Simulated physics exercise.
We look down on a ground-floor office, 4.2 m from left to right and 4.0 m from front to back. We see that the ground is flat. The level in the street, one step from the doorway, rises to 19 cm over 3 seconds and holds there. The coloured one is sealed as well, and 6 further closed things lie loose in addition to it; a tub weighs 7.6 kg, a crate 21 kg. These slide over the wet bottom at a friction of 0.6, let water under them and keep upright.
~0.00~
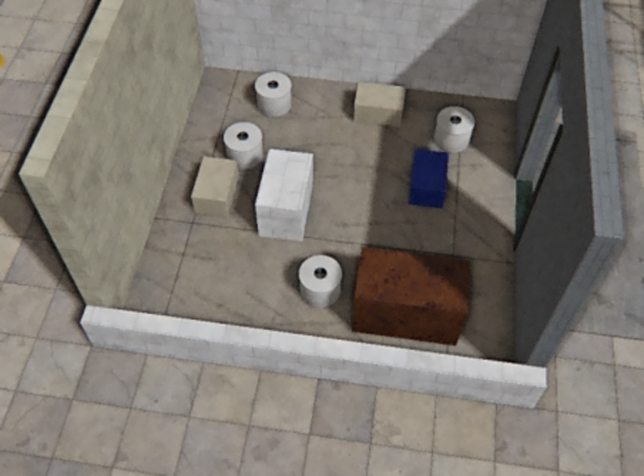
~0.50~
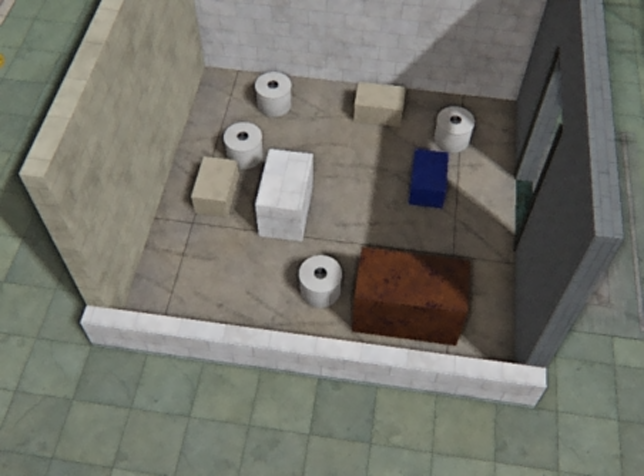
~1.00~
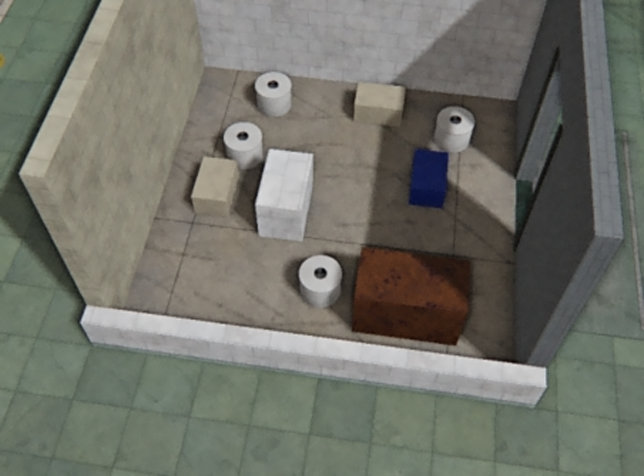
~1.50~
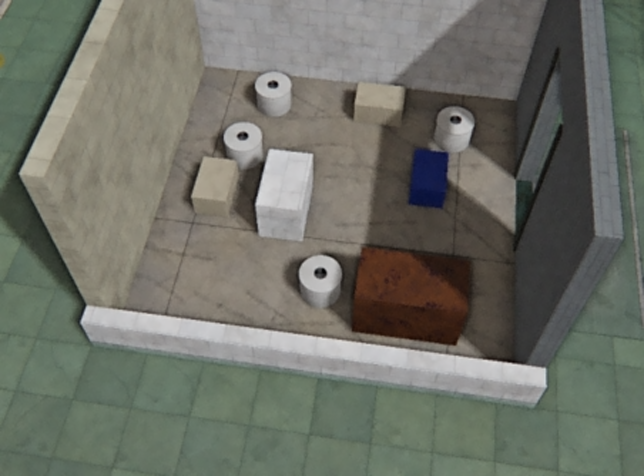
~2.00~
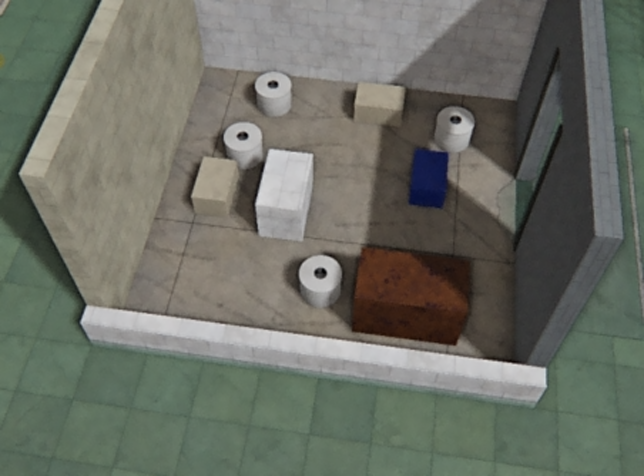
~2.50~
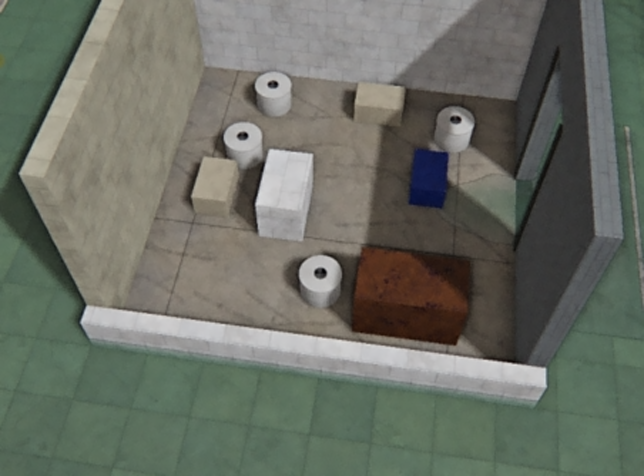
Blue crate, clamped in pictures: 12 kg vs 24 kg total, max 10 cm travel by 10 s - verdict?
Both options fail.
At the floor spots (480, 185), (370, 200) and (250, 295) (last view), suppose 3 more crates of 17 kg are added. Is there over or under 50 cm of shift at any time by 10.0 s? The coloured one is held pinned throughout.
Listed in turn, they go over the bar, beneath the bar, beneath the bar.
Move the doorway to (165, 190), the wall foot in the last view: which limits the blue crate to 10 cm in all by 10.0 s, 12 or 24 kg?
In that case the lower weight is enough.
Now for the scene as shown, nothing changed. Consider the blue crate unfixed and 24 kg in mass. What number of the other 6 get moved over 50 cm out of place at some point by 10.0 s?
The answer here is 1.
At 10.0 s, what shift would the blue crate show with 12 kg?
Around 200 centimetres out of place.
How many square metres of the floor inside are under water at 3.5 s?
The covered patch comes to about 3.0 m2.
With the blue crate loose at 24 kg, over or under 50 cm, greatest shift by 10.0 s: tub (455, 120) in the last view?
It is more.
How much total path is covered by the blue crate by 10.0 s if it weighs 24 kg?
60 cm or so in all.
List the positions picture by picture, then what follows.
The first picture shows the blue crate at (430, 170) rests on the ground; 0.0 m2 under water; 0 of 7 have shifted.
The second picture shows the blue crate at (430, 170), on the bottom; water covers 0.0 m2; 0 of 7 have shifted.
The third picture shows the blue crate at (430, 170) rests on the ground; 0.0 m2 under water; 0 of 7 have shifted.
The fourth picture shows the blue crate at (430, 170), on the bottom; 0.0 m2 under water; 0 of 7 have shifted.
The fifth picture shows the blue crate at (430, 170), on the bottom; water covers 0.1 m2; 0 of 7 have shifted.
The sixth picture shows the blue crate at (430, 170) rests on the ground; 0.6 m2 under water; 0 of 7 have shifted.
After 3.5 s the blue crate would be 23 cm from its start with 12 kg and 1 cm from its start with 24 kg; 6 cm of water round it then.
After 4.5 s the blue crate would be 99 cm from its start with 12 kg and 28 cm from its start with 24 kg; 5 cm of water round it then.
After 7.0 s the blue crate would be 175 cm from its start with 12 kg and 31 cm from its start with 24 kg; 6 cm of water round it then.
After 10.0 s the blue crate would be 207 cm from its start with 12 kg and 62 cm from its start with 24 kg; 7 cm of water round it then.
